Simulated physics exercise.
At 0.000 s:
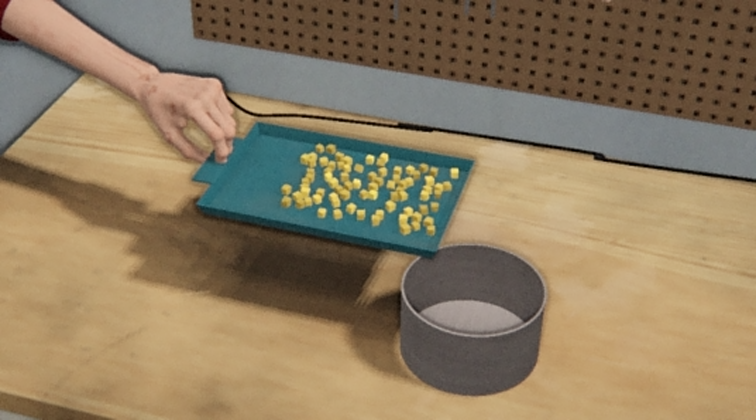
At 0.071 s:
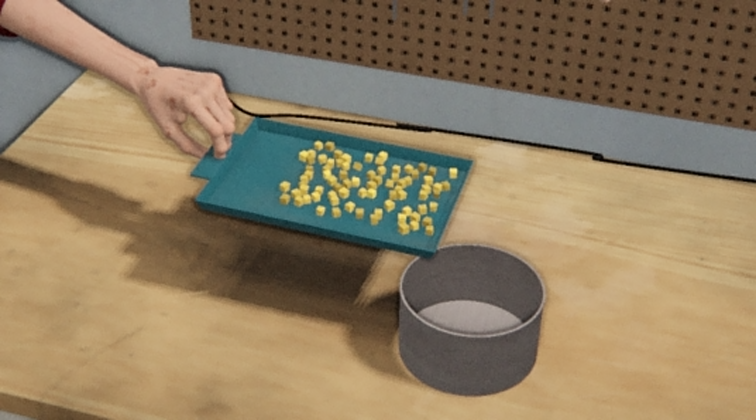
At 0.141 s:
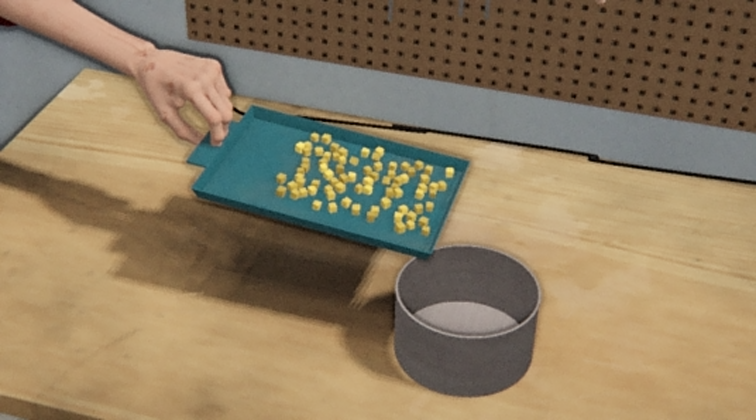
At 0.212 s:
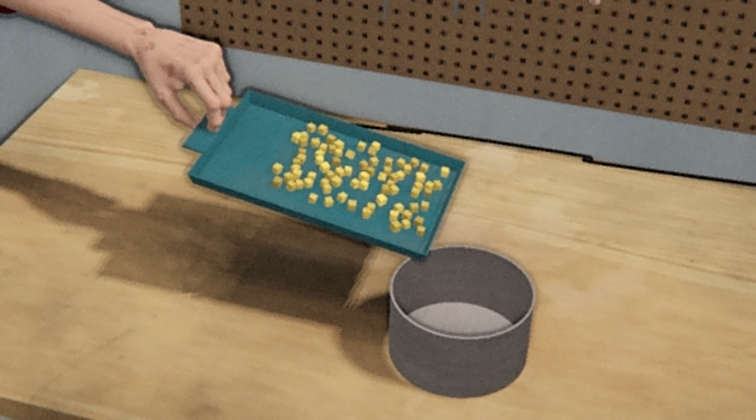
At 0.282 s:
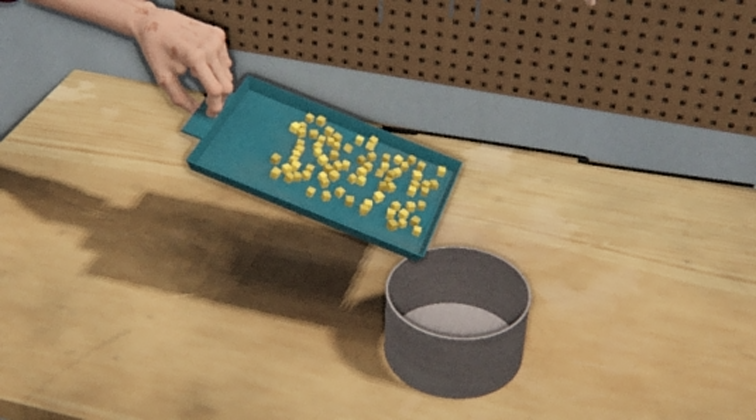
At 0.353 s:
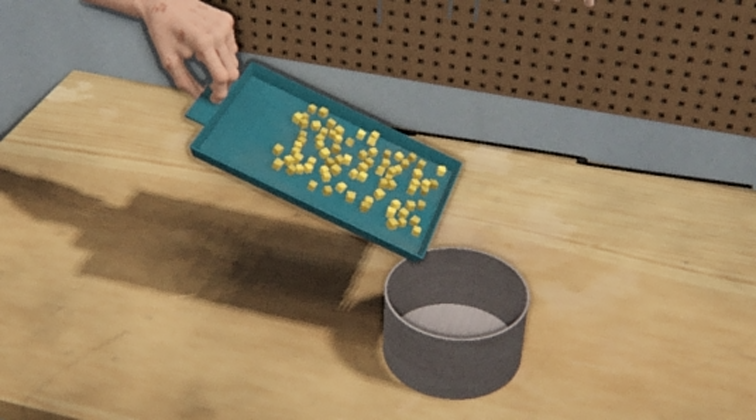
A hand tilted a teal tray of small yellow cubes, raising its left end while the right end stayed low beside a gray pot on a wooden table, and the cubes barely shifted.
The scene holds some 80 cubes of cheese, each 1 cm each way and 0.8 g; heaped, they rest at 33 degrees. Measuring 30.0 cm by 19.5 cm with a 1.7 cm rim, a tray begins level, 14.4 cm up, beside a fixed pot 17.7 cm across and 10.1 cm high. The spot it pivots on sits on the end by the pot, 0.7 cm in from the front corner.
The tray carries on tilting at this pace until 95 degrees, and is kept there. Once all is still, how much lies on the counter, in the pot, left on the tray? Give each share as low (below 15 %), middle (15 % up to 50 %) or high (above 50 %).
Counter - middle, pot - high, tray - low.
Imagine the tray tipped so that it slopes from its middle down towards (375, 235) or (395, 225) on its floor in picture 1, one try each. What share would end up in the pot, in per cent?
90 and 100 %.
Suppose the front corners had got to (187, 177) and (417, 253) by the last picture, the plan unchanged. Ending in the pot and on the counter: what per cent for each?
In the pot: 100 per cent; on the counter: 0 per cent.
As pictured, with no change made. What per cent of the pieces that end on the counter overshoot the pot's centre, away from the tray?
Around 80 per cent, give or take.
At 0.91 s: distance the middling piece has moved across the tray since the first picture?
It has moved some 12 cm from its start.
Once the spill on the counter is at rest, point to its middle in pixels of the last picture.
(524, 295), about.
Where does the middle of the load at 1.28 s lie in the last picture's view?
(445, 223), roughly.
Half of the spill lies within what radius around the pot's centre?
About 18 centimetres.
After 0.91 s, tilt 55 degrees; the tray holds 95 %, the pot 0 %.
After 1.28 s, tilt 79 degrees; the tray holds 55 %, the pot 30 %.
After 1.74 s, tilt 95 degrees; the tray holds 5 %, the pot 55 %.
By 3.0 s all is still; counter 40 %, pot 60 %, tray 0 %.
